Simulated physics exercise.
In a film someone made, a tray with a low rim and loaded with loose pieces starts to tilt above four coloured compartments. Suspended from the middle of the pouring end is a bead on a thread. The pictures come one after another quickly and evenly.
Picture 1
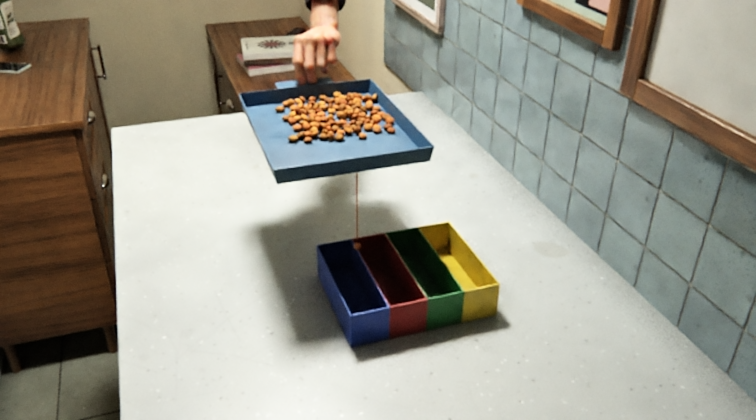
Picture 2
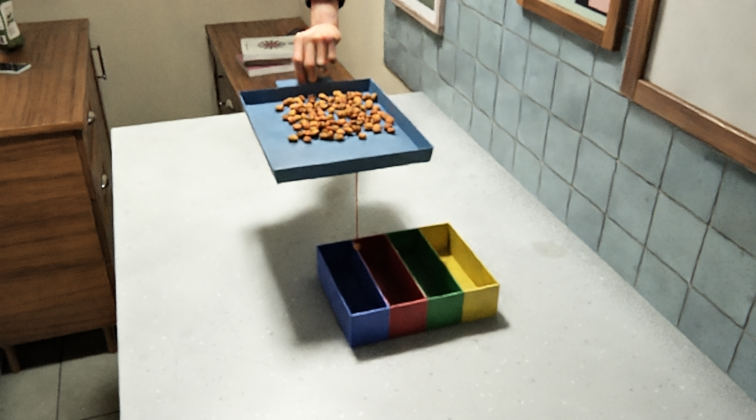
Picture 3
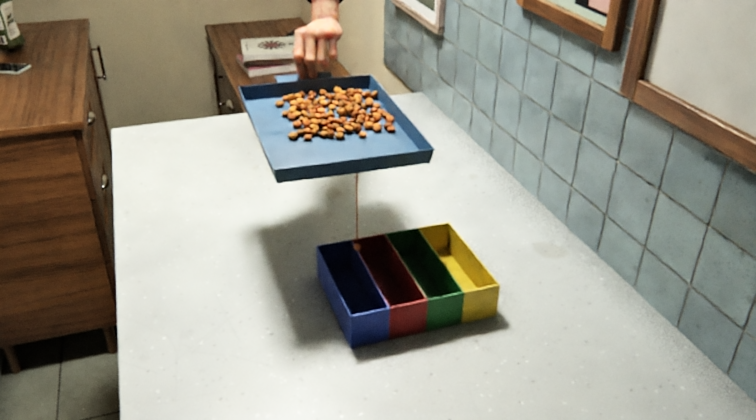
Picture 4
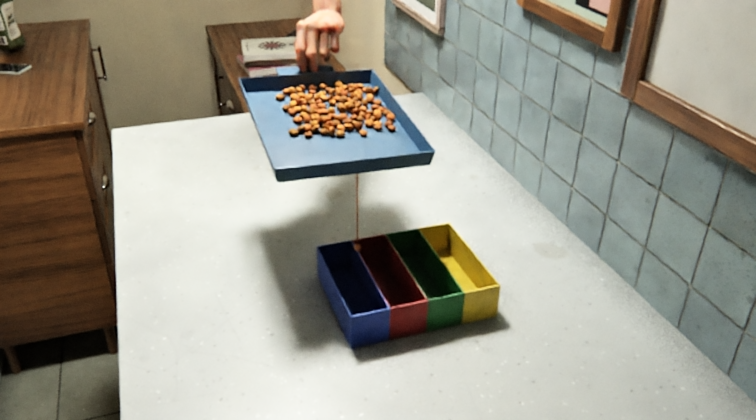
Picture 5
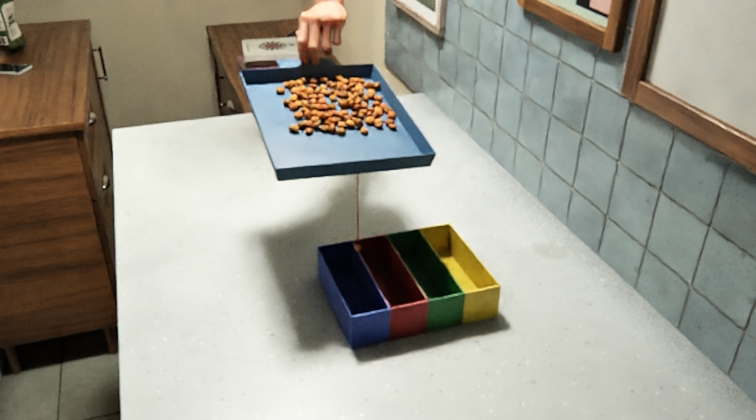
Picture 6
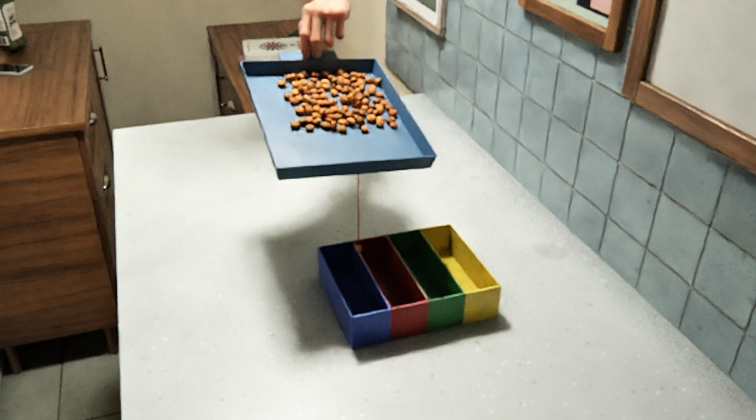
The clip opens on a hand holding the far edge of a blue tray of small orange-brown pieces above a box with blue, red, green and yellow compartments, a thread hanging below the tray. The hand then slowly raises the far edge, tilting the tray slightly toward the viewer, while the pieces barely shift.
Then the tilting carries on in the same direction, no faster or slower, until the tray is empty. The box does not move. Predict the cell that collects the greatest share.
The green cell collects the greatest share.
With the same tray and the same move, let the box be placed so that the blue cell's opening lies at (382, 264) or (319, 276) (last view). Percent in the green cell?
Around 30 and around 20 per cent, in that order.
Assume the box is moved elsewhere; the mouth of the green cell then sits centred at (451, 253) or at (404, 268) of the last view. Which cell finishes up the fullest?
The first position gives that red cell, and the second gives that yellow cell.
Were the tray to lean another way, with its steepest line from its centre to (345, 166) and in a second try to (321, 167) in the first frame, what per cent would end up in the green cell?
Lab note: Try one about 20 %, try two about 0 %.
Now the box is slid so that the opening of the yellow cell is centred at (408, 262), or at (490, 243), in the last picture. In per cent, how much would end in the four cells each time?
Around 40 percent the first time, around 100 percent the second.
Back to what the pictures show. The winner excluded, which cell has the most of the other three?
The yellow cell.
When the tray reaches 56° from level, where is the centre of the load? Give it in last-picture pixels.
The load is centred near (399, 144).
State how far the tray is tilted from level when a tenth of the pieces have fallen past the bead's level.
Roughly 70 degrees from level.
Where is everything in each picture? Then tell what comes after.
In the first picture, corners of the pouring end at (276, 168) and (431, 146), level; middle of the load at (341, 114), bits of cat kibble; bead on its thread at (357, 246); blue cell at (370, 324); red cell at (408, 316); green cell at (445, 308); yellow cell at (481, 300).
In the second picture, corners of the pouring end at (276, 168) and (430, 146), level; middle of the load at (340, 113).
In the third picture, corners of the pouring end at (277, 167) and (431, 148), tipped barely, lowest at the right corner; middle of the load at (341, 111).
In the fourth picture, corners of the pouring end at (277, 167) and (432, 150), tipped a little, lowest at the right corner; middle of the load at (341, 106).
In the fifth picture, corners of the pouring end at (279, 166) and (433, 152), tipped a little, lowest at the right corner; middle of the load at (342, 102).
In the sixth picture, corners of the pouring end at (280, 165) and (434, 154), tipped a little, lowest at the right corner; middle of the load at (343, 98); blue cell at (371, 326); red cell at (409, 318); green cell at (446, 310); yellow cell at (482, 302).
Soon after the last picture, tray tipped steeply; nearly all on the tray; a stray few falling or outside the box.
A little later, tray tipped right over; about half on the tray; about a quarter in the green cell; a small part in the yellow cell; a stray few in the red cell; a small part falling or outside the box.
Later still, tray tipped past a quarter turn; about two thirds in the green cell; about a quarter in the yellow cell; a small part in the red cell; a stray few falling or outside the box.
At rest, tray tipped past a quarter turn; about two thirds in the green cell; about a quarter in the yellow cell; a small part in the red cell; none in the blue cell; a stray few outside the box.
